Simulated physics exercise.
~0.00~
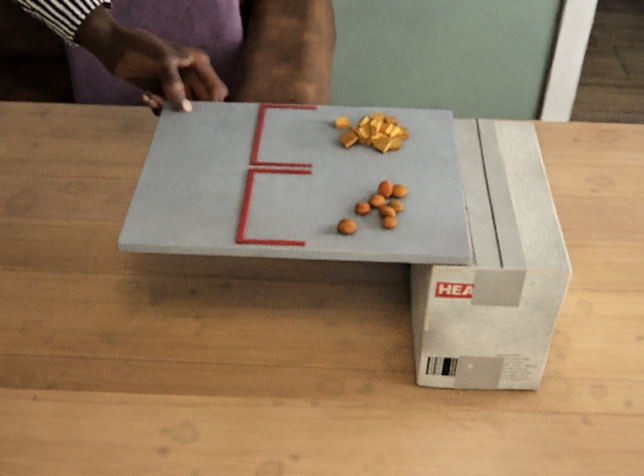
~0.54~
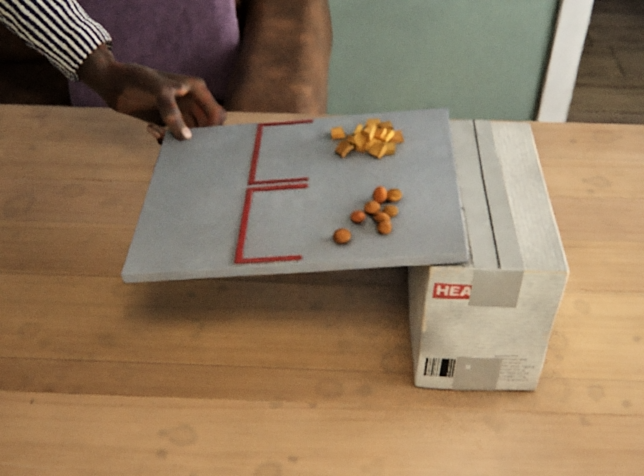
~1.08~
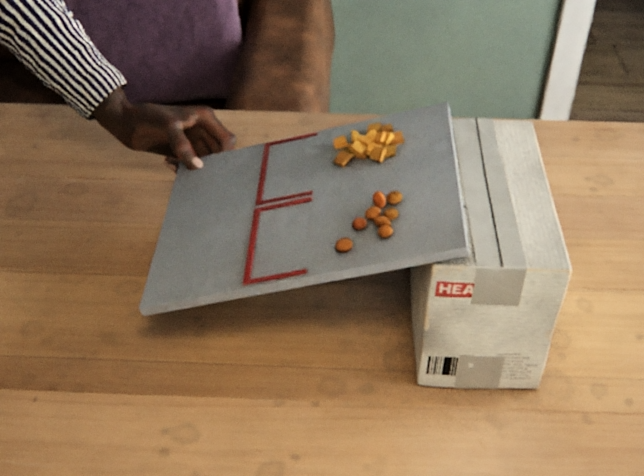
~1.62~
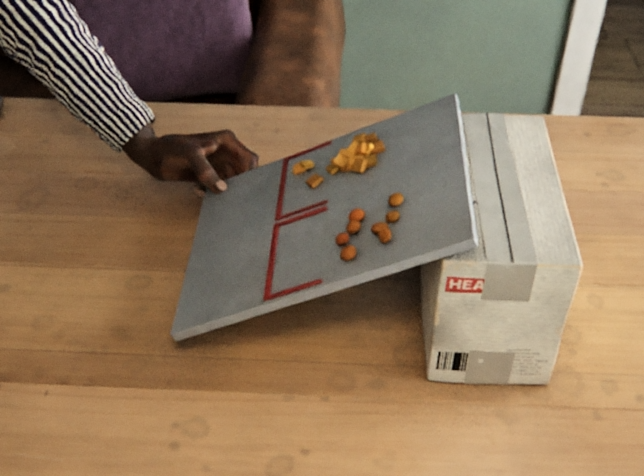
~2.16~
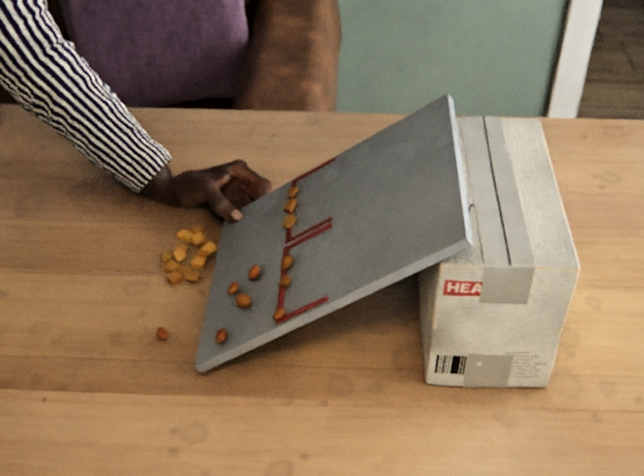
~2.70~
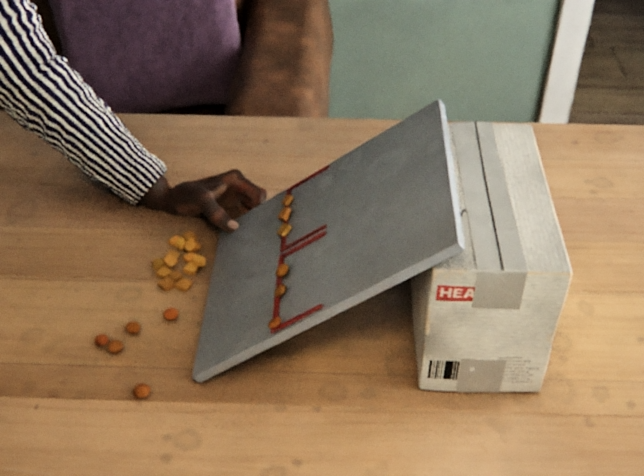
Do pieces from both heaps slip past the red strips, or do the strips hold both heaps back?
Pieces from both heaps slip past the red strips and end up on the table, though a few stay caught against the strips.
